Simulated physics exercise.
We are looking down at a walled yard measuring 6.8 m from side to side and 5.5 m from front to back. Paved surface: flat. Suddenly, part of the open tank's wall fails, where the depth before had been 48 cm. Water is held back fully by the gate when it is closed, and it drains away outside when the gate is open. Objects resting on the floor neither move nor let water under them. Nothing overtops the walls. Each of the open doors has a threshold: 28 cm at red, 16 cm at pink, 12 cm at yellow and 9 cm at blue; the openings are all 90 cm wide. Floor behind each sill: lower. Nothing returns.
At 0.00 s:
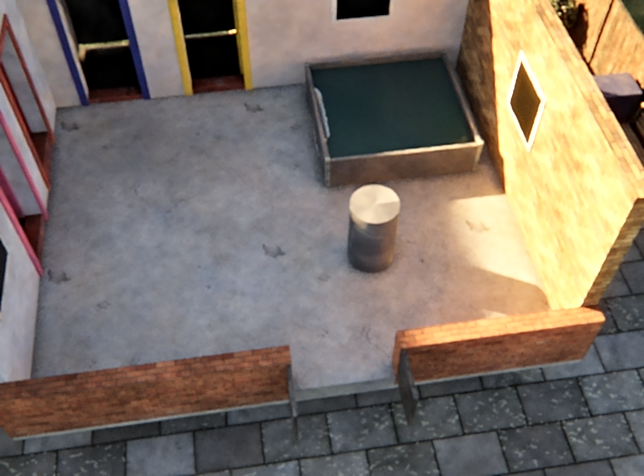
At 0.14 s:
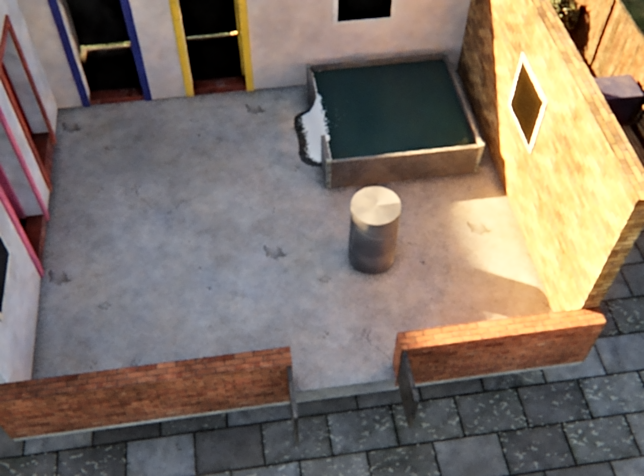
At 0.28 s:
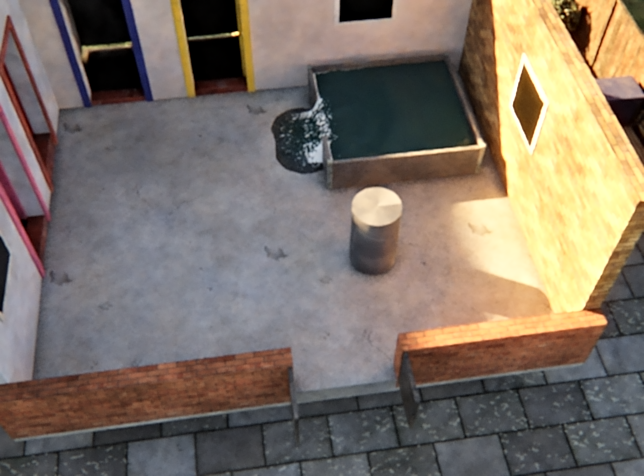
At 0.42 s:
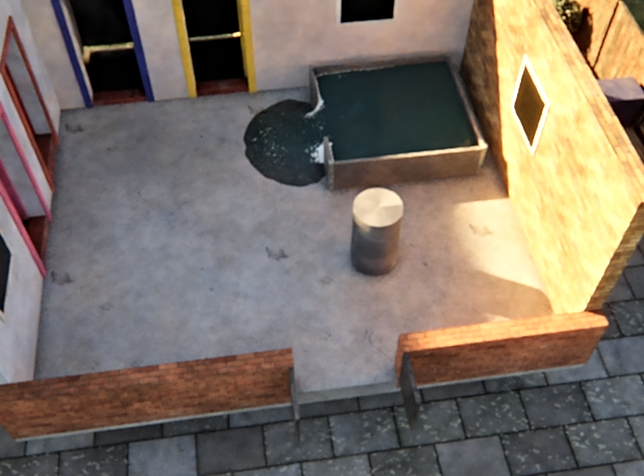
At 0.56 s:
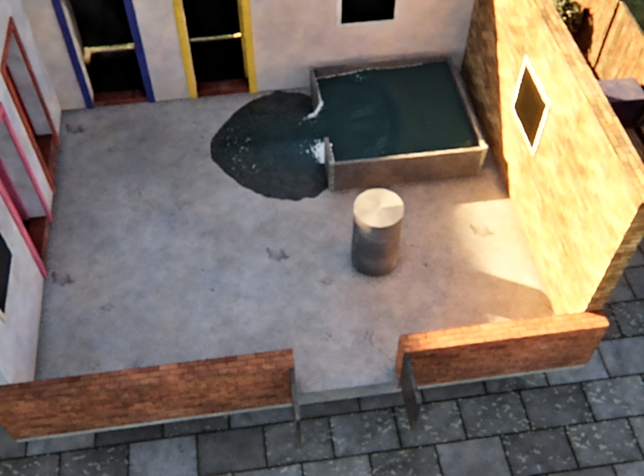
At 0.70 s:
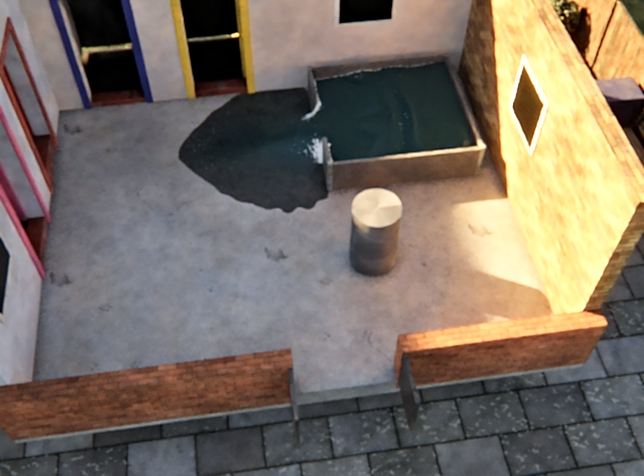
Dark water pours from the left side of the open tank and spreads leftward across the yard.
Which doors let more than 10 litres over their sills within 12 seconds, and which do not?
In 12 seconds, the red door stays within 10 litres; the pink door stays within 10 litres; the yellow door stays within 10 litres; the blue door lets more through.
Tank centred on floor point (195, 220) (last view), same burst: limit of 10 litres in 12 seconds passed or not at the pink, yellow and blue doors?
Pink: Beyond limit; yellow: Within limit; blue: Beyond limit.
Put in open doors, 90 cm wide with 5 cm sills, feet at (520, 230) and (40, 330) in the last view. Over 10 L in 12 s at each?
The first door falls short and the second gets there.
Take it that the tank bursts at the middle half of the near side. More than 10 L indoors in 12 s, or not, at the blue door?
Note: Blue door, short of the limit.
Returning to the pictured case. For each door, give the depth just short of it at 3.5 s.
In cm: Red 20, pink 14, yellow 10, blue 12.
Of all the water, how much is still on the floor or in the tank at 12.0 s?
Near 96 in a hundred is still there.
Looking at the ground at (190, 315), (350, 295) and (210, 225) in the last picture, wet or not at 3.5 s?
First spot soaked, second bone dry, third soaked.
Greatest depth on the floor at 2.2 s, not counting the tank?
Peak depth: Approx. 30 cm.
After 1.4 s water covers 30 % of the floor and is deepest (26 cm) near (306, 141); red door not reached, pink door not reached, yellow door 11 cm at the sill, 0 L in, blue door not reached.
After 2.2 s water covers 45 % of the floor and is deepest (30 cm) near (58, 127); red door 16 cm at the sill, 0 L in, pink door 9 cm at the sill, 0 L in, yellow door 13 cm at the sill, 0 L in, blue door 9 cm at the sill, 0 L in.
After 3.5 s water covers 50 % of the floor and is deepest (24 cm) near (70, 125); red door 20 cm at the sill, 0 L in, pink door 14 cm at the sill, 0 L in, yellow door 10 cm at the sill, 2 L in, blue door 12 cm at the sill, 2 L in.
After 7.0 s water covers 70 % of the floor and is deepest (14 cm) near (35, 359); red door 12 cm at the sill, 0 L in, pink door 9 cm at the sill, 0 L in, yellow door 7 cm at the sill, 2 L in, blue door 10 cm at the sill, 31 L in.
After 12.0 s water covers 95 % of the floor and is deepest (9 cm) near (30, 411); red door 6 cm at the sill, 0 L in, pink door 8 cm at the sill, 0 L in, yellow door 6 cm at the sill, 2 L in, blue door 6 cm at the sill, 33 L in.
